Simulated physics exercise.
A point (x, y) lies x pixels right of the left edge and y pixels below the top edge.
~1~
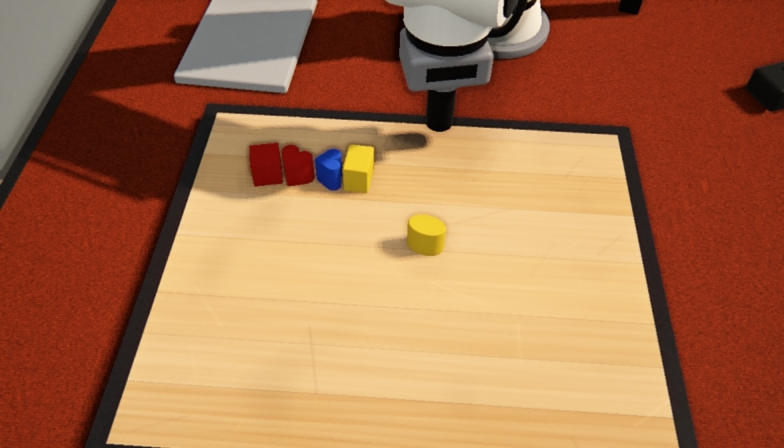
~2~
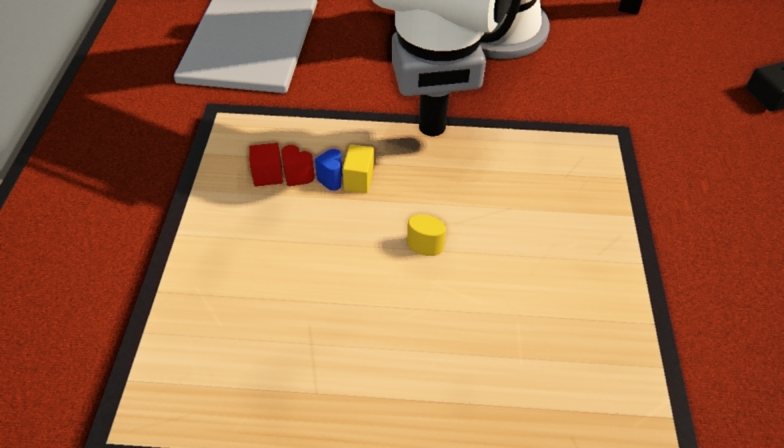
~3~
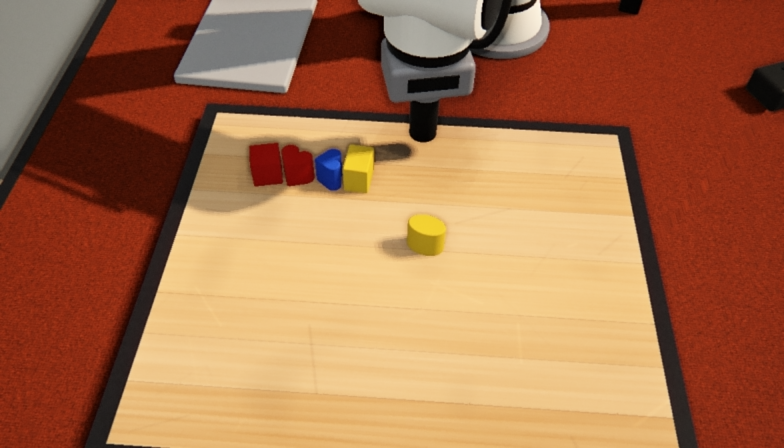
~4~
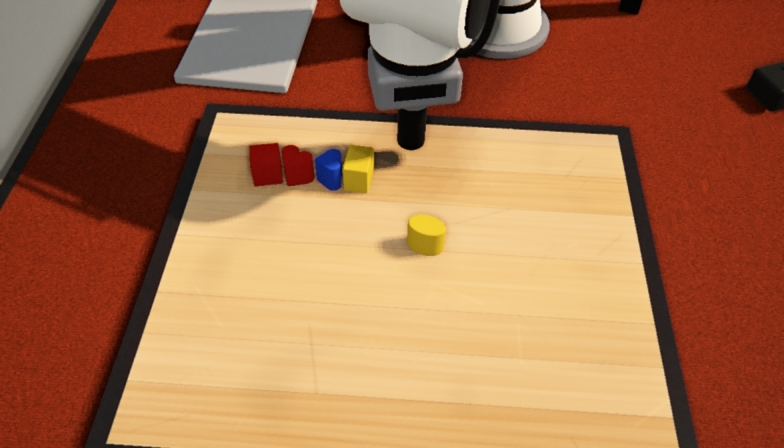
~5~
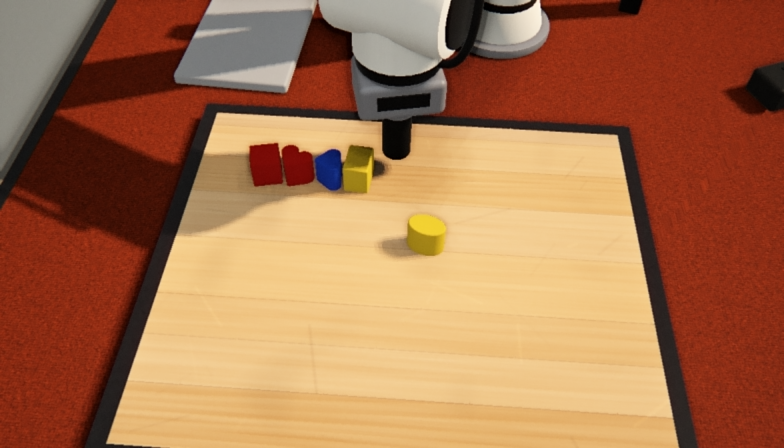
A robot arm with a black rod slid slowly left and slightly toward the viewer over a wooden board, nearing a row of red, blue and yellow blocks, while every block stayed still.
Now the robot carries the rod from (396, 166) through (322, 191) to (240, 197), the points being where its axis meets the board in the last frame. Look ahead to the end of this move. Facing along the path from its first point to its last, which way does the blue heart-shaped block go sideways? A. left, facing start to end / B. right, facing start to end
Answer: A.
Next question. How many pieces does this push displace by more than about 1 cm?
The push will move three blocks or more.
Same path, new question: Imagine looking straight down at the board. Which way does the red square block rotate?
Clockwise from above.
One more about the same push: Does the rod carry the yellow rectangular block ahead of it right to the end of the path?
No, I don't think so.
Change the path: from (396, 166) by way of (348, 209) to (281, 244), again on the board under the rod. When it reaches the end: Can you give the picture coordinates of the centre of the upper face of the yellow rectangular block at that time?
I'd place it at (334, 169), taking the centre of its top.
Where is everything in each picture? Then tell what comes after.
Lower end of the rod at (439, 123), tops of blocks, red square block at (264, 153), red heart-shaped block at (295, 155), blue heart-shaped block at (330, 158), yellow rectangular block at (358, 157), in the first frame.
Rod at (432, 128), blocks as before, in the second frame.
Rod at (423, 134), blocks as before, in the third frame.
Rod at (411, 141), blocks as before, in the fourth frame.
Rod at (396, 151), red square block at (264, 153), red heart-shaped block at (295, 155), blue heart-shaped block at (330, 158), yellow rectangular block at (358, 157), in the fifth frame.
On the path given first. One third of the way, rod at (346, 167); red square block at (254, 152), turned 30° clockwise; red heart-shaped block at (278, 162), turned 35° clockwise; blue heart-shaped block at (298, 178), turned 25° anticlockwise; yellow rectangular block at (321, 172), turned 35° anticlockwise.
Two thirds of the way, rod at (293, 180); red square block at (250, 150), turned 50° clockwise; red heart-shaped block at (257, 174), turned 100° clockwise; blue heart-shaped block at (257, 206), turned 50° anticlockwise; yellow rectangular block at (275, 192), turned 60° anticlockwise.
At the end, rod at (237, 181); red square block at (250, 150), turned 50° clockwise; red heart-shaped block at (205, 179), turned 75° clockwise; blue heart-shaped block at (248, 216), turned 90° anticlockwise; yellow rectangular block at (254, 196), turned 100° anticlockwise.
